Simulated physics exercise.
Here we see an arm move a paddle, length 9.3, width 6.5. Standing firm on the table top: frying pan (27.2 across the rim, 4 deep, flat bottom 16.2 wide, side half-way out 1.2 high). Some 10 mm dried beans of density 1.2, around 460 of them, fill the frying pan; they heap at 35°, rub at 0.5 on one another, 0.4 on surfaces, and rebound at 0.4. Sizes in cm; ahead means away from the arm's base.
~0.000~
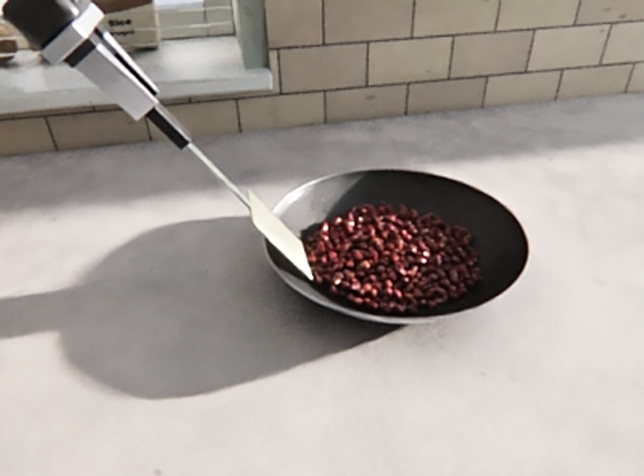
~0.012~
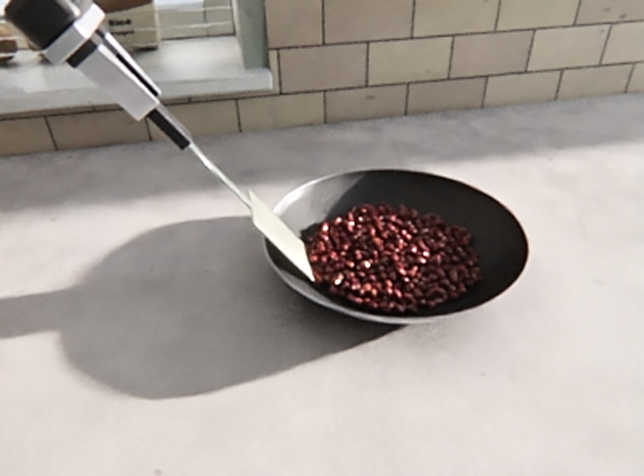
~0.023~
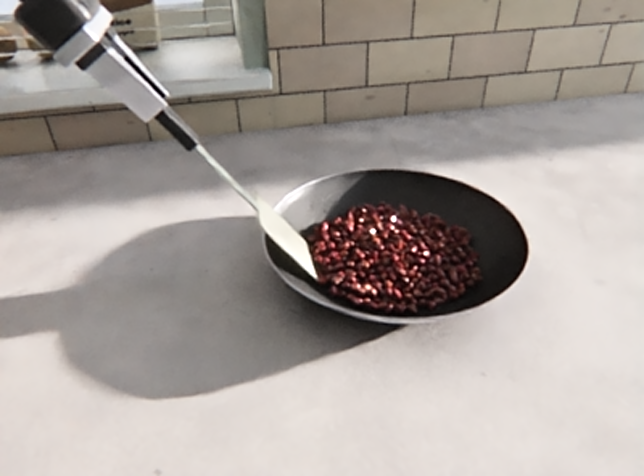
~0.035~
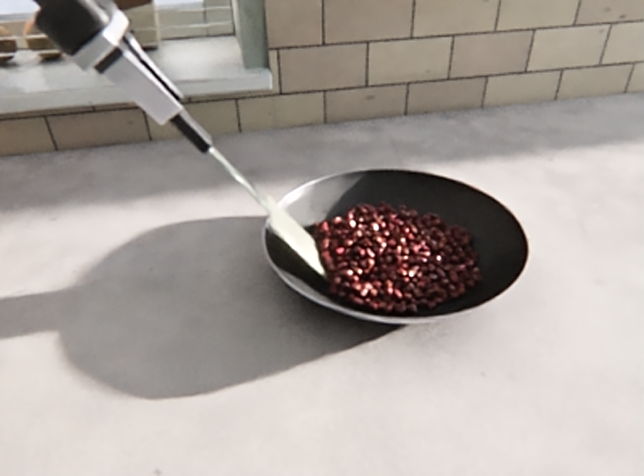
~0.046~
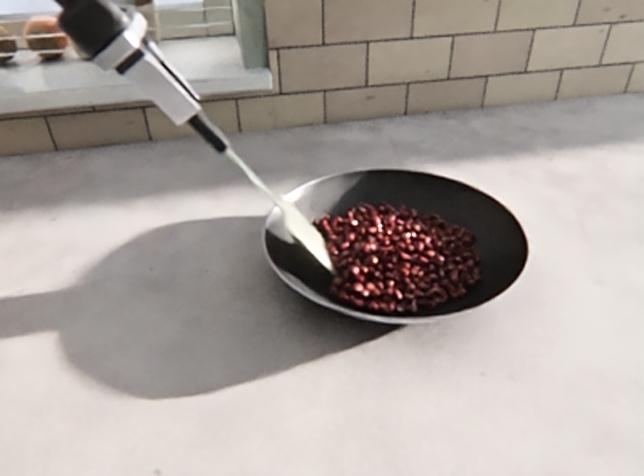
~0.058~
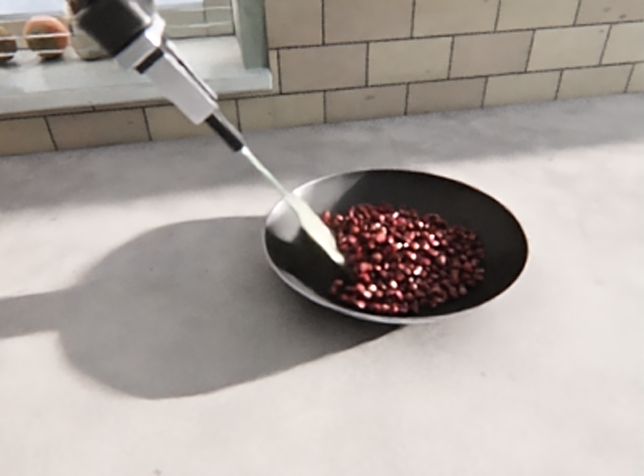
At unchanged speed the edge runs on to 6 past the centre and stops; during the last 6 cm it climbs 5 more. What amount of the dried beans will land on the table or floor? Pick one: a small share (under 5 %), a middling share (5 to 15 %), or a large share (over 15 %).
A middling share.
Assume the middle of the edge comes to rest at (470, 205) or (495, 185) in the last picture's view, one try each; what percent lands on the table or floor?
Respectively some 15 and 25 percent end on the table or floor.
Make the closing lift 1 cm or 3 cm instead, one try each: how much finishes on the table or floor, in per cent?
About 5 and 10 per cent.
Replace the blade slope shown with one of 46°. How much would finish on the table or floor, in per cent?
Somewhere around 10 per cent would end on the table or floor.
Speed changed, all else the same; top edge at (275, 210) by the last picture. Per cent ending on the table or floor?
About 0 percent.
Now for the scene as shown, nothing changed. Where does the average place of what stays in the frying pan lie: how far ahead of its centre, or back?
It sits near 4.0 centimetres ahead of centre.
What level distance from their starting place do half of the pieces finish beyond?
Distance: Around 4 cm.
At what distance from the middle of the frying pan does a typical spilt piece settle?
About 46 cm out from the centre.
By 0.09 s, sloping 56°, highest piece 11 above the table; 459 in the frying pan, 1 on the blade or in flight.
By 0.11 s, sloping 56°, highest piece 16 above the table; 458 in the frying pan, 2 on the blade or in flight.
By 0.33 s, sloping 56°, highest piece 29 above the table; 414 in the frying pan, 41 on the table or floor, 5 on the blade or in flight.
By 1.38 s, sloping 56°, highest piece 5 above the table; 414 in the frying pan, 46 on the table or floor.
Final count, 414 in the frying pan, 46 on the table or floor. That is 10 % on the table or floor.
